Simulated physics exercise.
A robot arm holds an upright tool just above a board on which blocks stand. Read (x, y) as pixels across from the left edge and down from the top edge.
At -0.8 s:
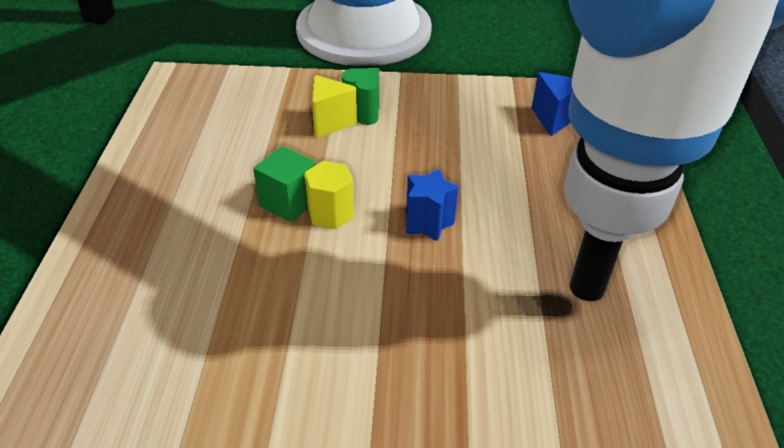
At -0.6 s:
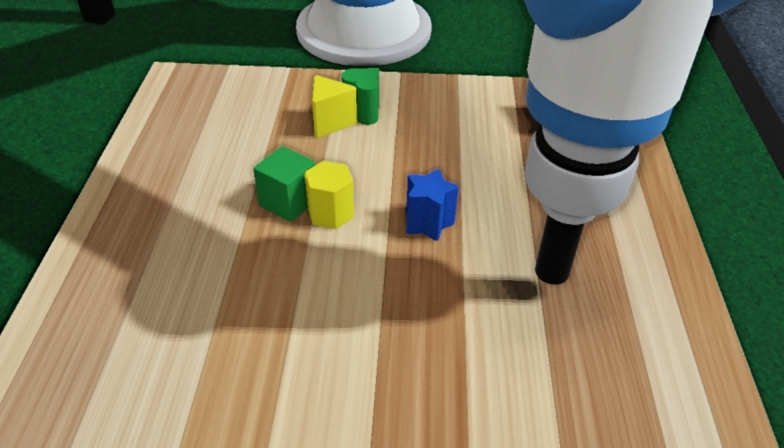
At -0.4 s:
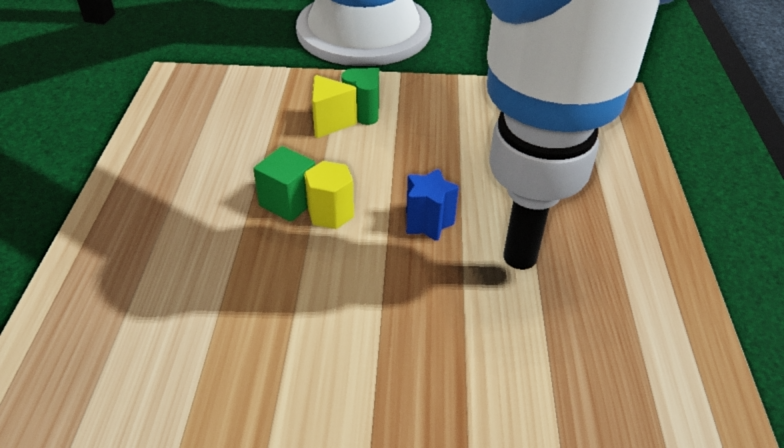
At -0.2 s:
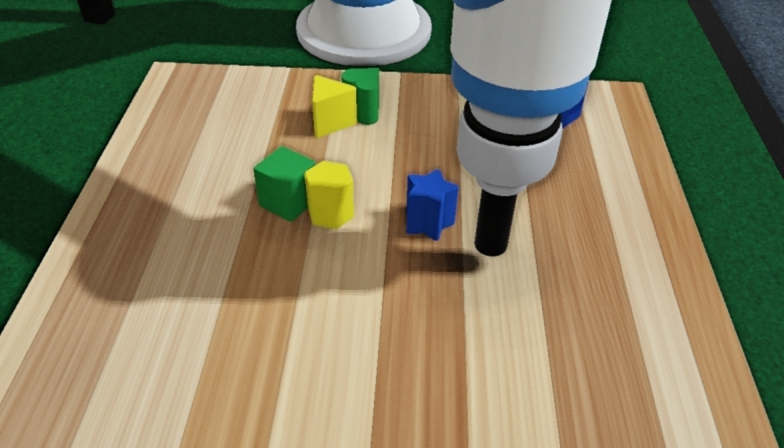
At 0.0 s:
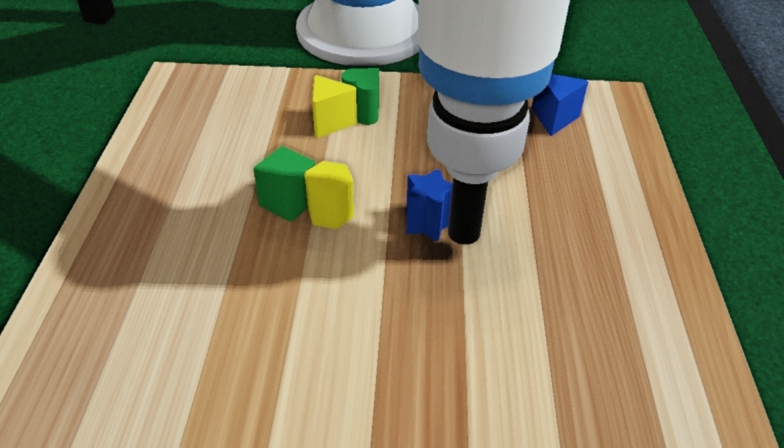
On a striped wooden board scattered with green, yellow and blue blocks, a robot arm moved its black upright tool steadily left and slightly away, up beside the blue star, while the blocks stayed still.
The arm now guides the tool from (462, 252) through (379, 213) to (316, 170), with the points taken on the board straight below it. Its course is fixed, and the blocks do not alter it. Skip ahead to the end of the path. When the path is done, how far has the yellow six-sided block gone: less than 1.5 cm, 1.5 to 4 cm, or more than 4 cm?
It goes under 1.5 cm.
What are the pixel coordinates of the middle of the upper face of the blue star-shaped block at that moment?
I think it will end close to (391, 154).
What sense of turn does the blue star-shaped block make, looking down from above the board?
From above, the blue star-shaped block will be seen to turn clockwise.
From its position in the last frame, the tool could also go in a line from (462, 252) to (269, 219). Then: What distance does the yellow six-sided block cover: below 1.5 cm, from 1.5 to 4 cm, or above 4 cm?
I'd go with 1.5 to 4 cm for this block.
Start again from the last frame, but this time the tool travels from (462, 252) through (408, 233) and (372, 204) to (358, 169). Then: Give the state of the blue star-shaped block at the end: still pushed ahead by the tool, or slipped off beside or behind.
Slid off.
On the path given first. One third of the way, tool at (405, 208); blue star-shaped block at (404, 167), turned 55° clockwise.
Two thirds of the way, tool at (355, 181); green four-sided block at (280, 164); yellow six-sided block at (322, 174), turned 15° anticlockwise; blue star-shaped block at (391, 154), turned 110° clockwise.
At the end, tool at (314, 152); green four-sided block at (275, 163); yellow triangle in place; yellow six-sided block at (318, 174), turned 20° anticlockwise; blue star-shaped block at (391, 154), turned 110° clockwise.
